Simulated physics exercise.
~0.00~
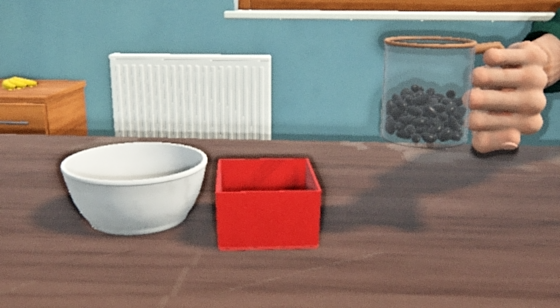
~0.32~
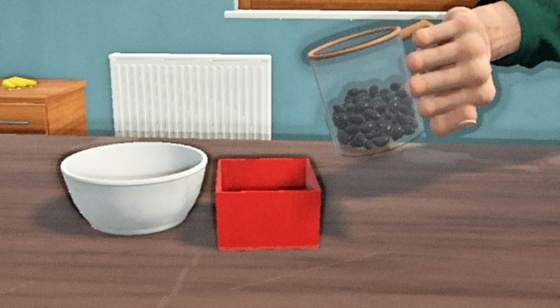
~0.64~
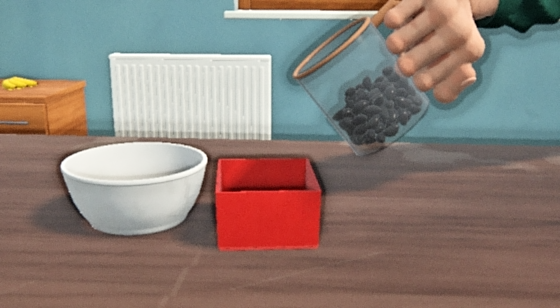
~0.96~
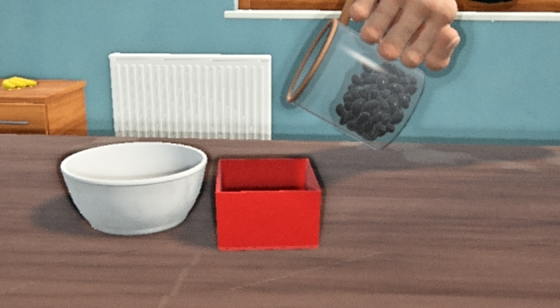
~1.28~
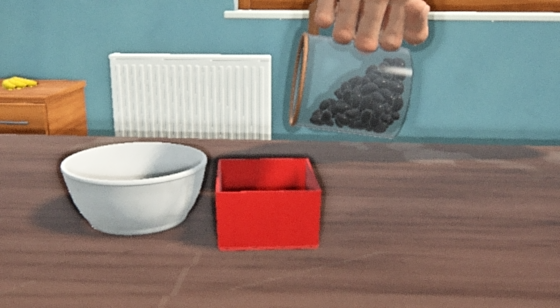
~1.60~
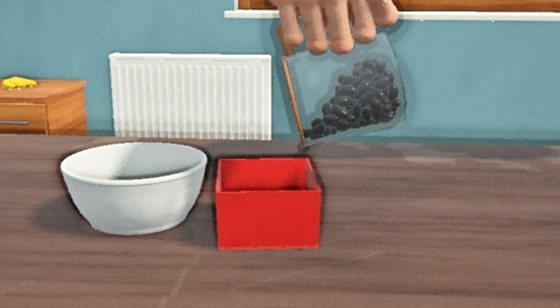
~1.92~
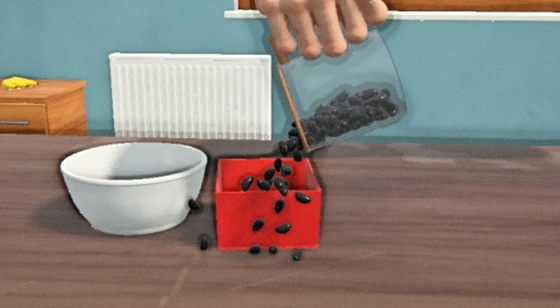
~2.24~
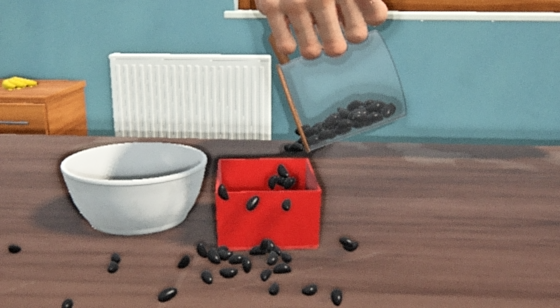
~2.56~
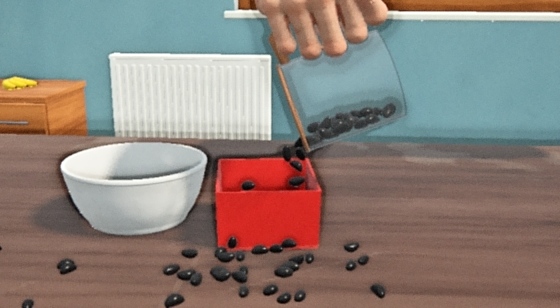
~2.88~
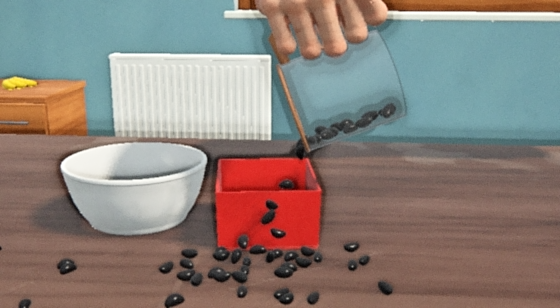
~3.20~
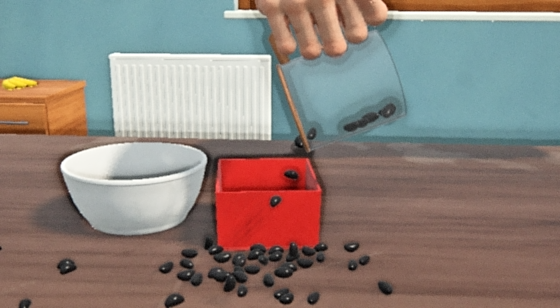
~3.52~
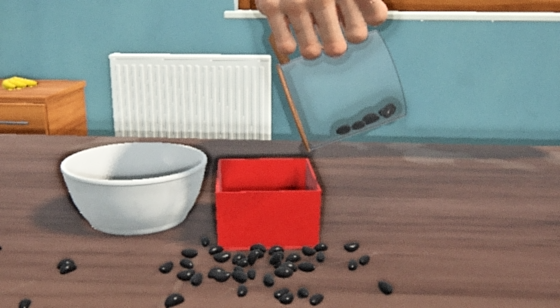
On a dark wooden table in a blue-walled room, a white bowl stands to the left of an open red tin, while a hand holds a clear cup of black beans at the upper right. The hand moves the cup left and tips it steadily onto its side until its rim hangs above the tin. Beans then spill out, some dropping into the tin and others falling in front of it and scattering across the table. The stream thins as the cup stays tilted. Finally, a few beans remain in the cup, many lie on the table, and the bowl has caught none.
